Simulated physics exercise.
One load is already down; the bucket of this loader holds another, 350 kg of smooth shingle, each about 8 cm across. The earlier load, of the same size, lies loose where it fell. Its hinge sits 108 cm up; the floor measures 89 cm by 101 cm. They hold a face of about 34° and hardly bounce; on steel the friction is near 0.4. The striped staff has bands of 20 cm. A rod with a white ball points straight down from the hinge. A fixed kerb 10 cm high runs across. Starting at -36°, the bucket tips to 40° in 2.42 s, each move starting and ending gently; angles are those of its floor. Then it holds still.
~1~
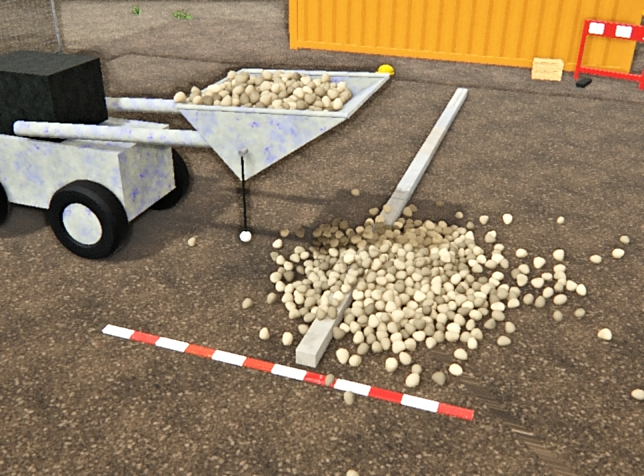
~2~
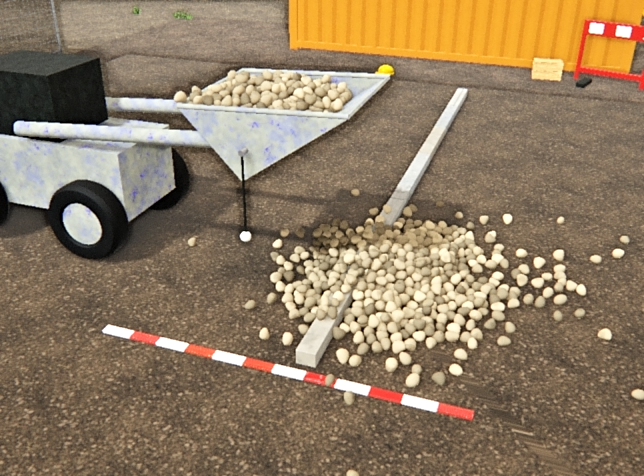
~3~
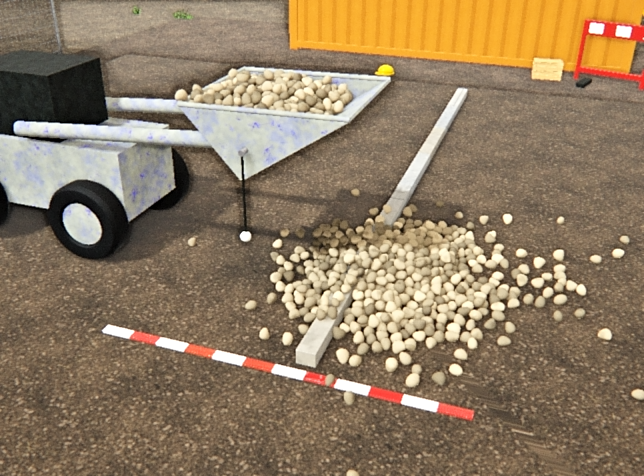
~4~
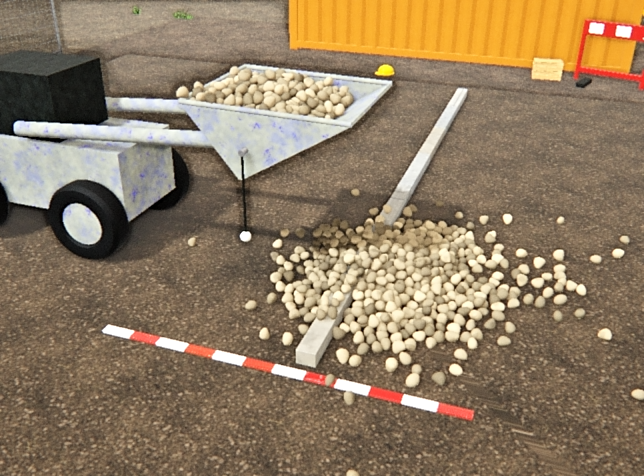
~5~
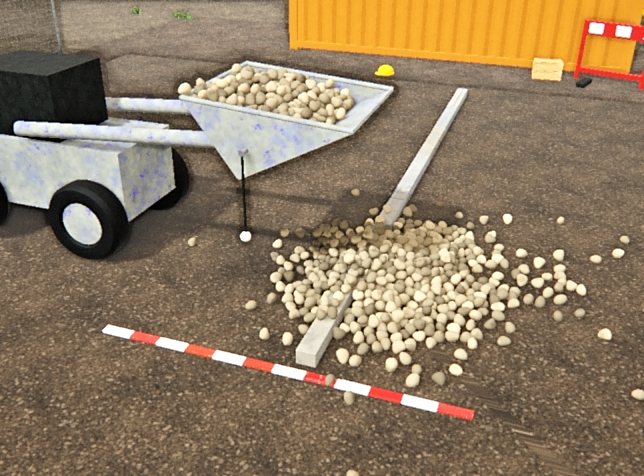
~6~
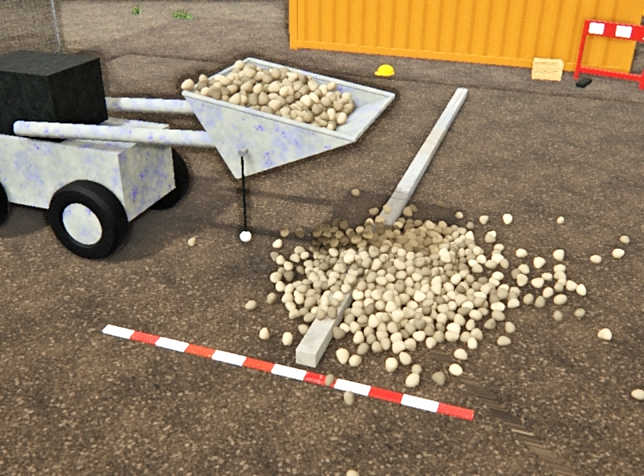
A pale, blue-mottled loader with black tyres and a black block on top stands at the left of a brown gravelly yard, seen from a raised, fixed viewpoint. Its bucket holds cream stones beside a loose heap lying across a grey kerb, with a red-and-white staff in front and an orange container behind. The bucket slowly tilts, its front lip lowering slightly, while everything else stays still.
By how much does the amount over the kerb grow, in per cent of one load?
Close to 75 parts in a hundred.
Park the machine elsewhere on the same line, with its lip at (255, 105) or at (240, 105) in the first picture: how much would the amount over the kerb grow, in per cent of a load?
Near 0 per cent from the first place, 0 from the second.
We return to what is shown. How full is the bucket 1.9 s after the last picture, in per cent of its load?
Roughly 5 per cent is still inside.
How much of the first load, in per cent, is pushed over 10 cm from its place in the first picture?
Roughly 20 per cent of them.
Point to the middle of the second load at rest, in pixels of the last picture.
Around (394, 262).
Then, 1.2 s after the last picture the floor is at 28°; in per cent of one load, 82 in the bucket, 34 on this side of the kerb, 84 over the kerb; the foremost stones are at (641, 307).
Then, 1.9 s after the last picture the floor is at 40°; in per cent of one load, 6 in the bucket, 54 on this side of the kerb, 140 over the kerb; the foremost stones are at (641, 307).
Then, 2.3 s after the last picture the floor is at 40°; in per cent of one load, 0 in the bucket, 50 on this side of the kerb, 150 over the kerb; the foremost stones are at (641, 307).
Then, 4.8 s after the last picture the floor is at 40°; in per cent of one load, 0 in the bucket, 51 on this side of the kerb, 150 over the kerb; the foremost stones are at (641, 307). Net gain over the kerb, 75.
